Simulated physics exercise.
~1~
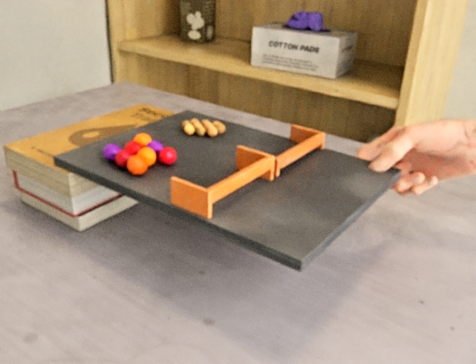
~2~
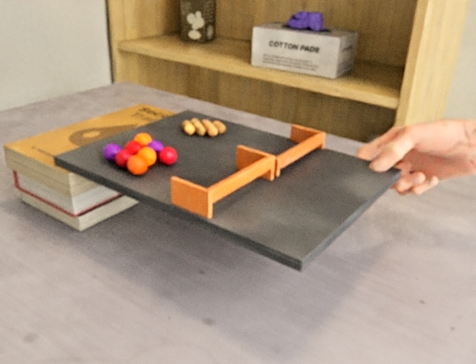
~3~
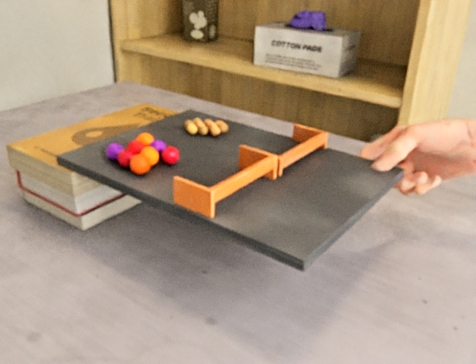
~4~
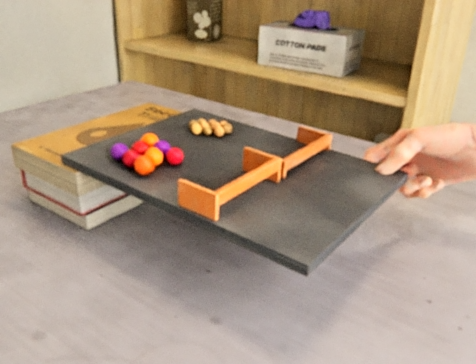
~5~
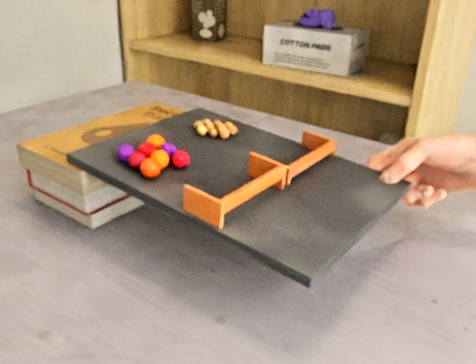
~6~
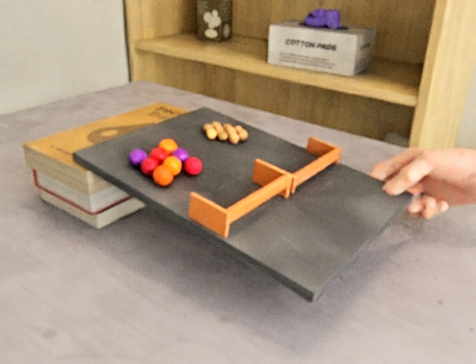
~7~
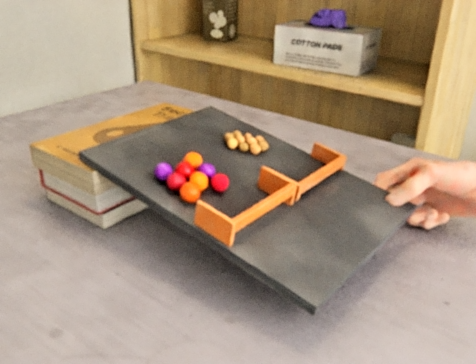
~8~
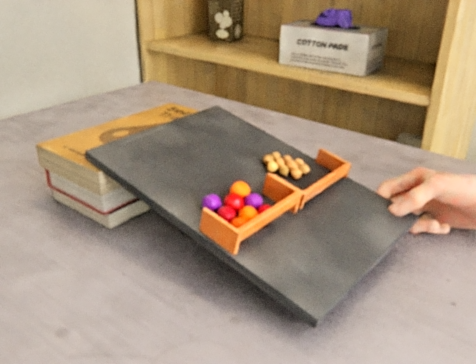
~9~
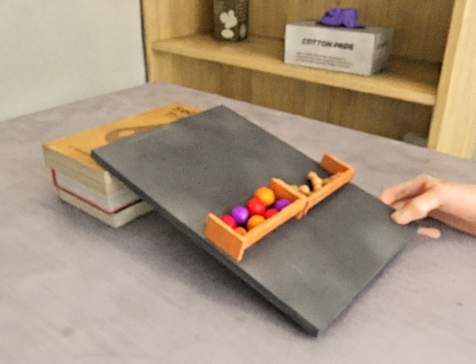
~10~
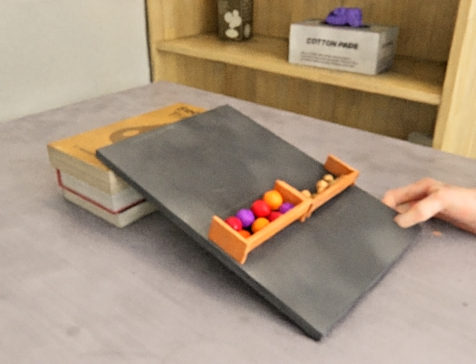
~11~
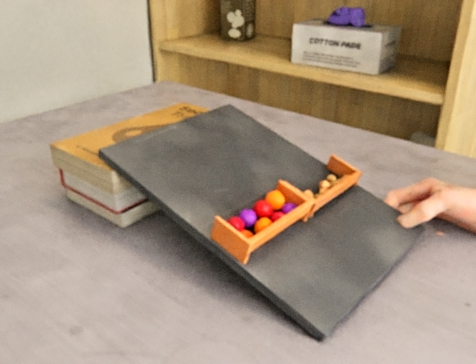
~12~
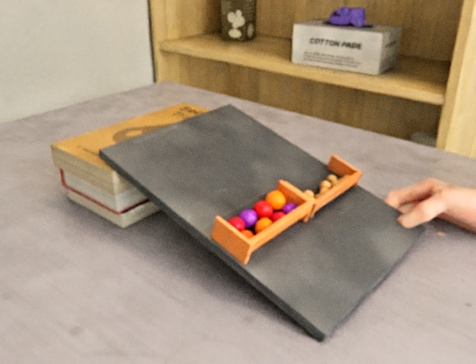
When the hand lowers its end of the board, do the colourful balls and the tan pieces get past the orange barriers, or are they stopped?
Both groups are stopped. The colourful balls end up gathered behind the nearer orange barrier and the tan pieces behind the farther one.
